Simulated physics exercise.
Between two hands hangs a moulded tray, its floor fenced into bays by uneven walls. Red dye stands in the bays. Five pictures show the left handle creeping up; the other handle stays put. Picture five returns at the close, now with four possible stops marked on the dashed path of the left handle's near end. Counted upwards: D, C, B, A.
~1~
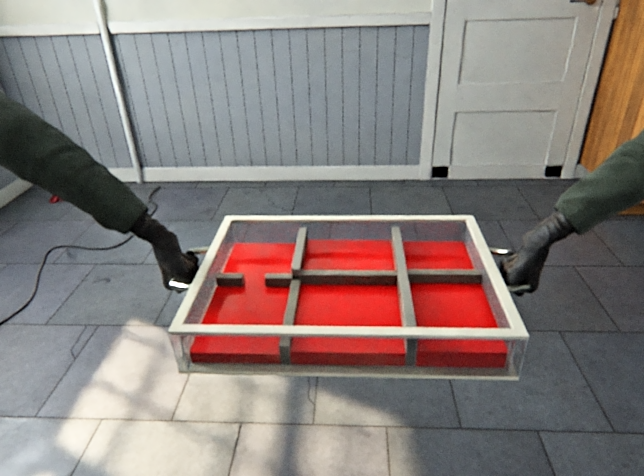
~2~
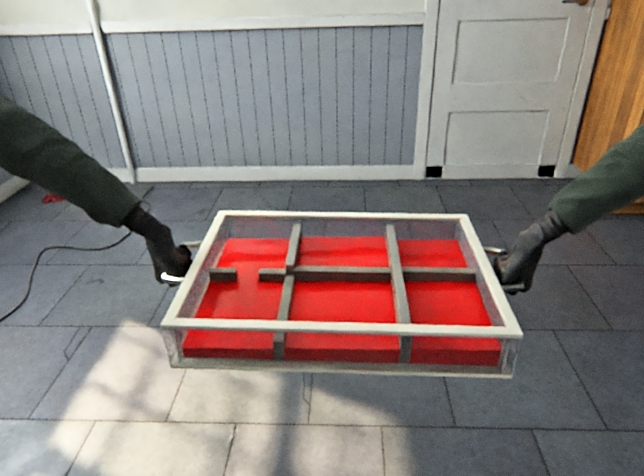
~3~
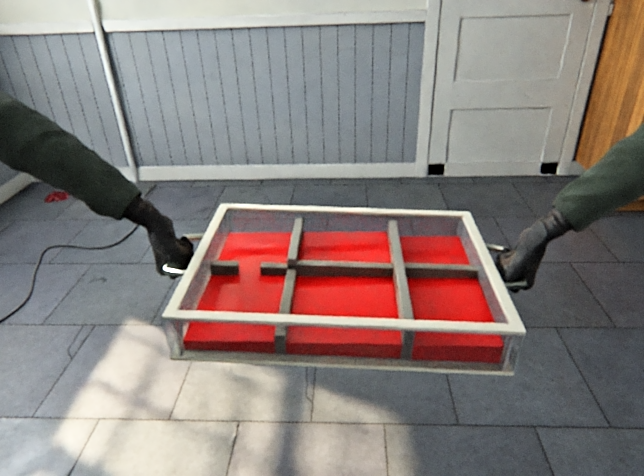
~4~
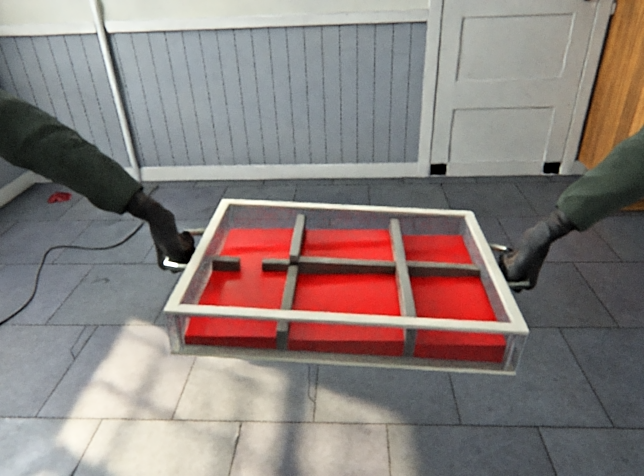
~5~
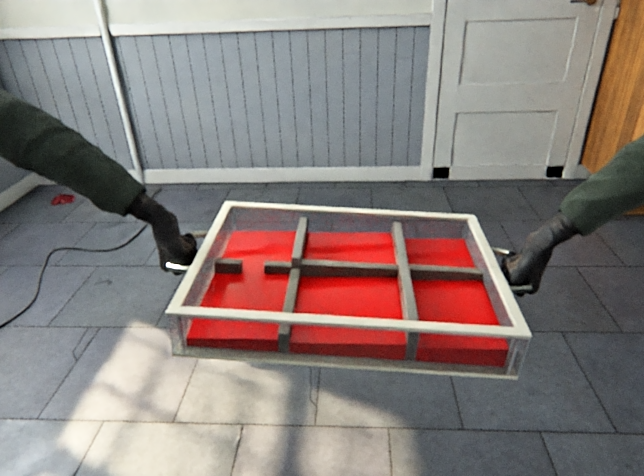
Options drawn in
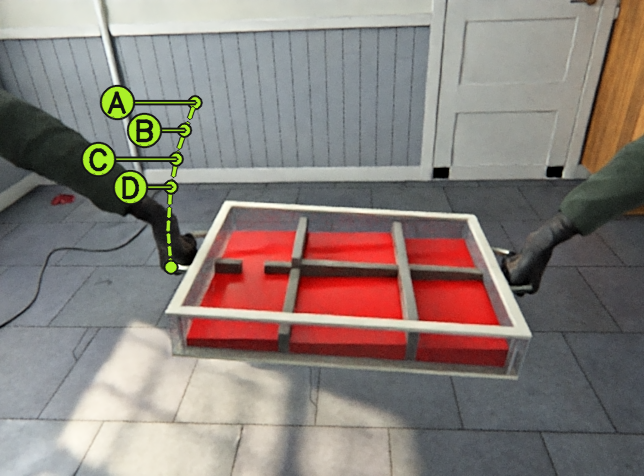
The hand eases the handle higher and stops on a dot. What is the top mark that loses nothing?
Go for C.
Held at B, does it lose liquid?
Yes.
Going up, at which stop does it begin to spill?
That would be B.
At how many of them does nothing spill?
Two.
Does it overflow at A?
Yes.
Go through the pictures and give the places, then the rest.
In the first frame, the tray is level; deepest in the front right bay, at (449, 313), shallowest in the front left; left handle at (183, 268).
The second frame shows tipped about 1° down to the right; no wall is crossed; left handle at (175, 261).
The third frame shows tipped about 3° down to the right; no wall is crossed; left handle at (177, 253).
The fourth frame shows tipped about 4° down to the right; no wall is crossed; left handle at (178, 248).
The fifth frame shows tipped about 4° down to the right; deepest in the front right bay, at (450, 309), shallowest in the front left; left handle at (181, 250).
In lime, A at (195, 102); B at (184, 130); C at (176, 159); D at (170, 187).
With A, about 22 % goes over the rim.
With B, about 9 % goes over the rim.
With C, nothing spills; the front right bay holds the most.
With D, nothing spills; the front middle bay holds the most.
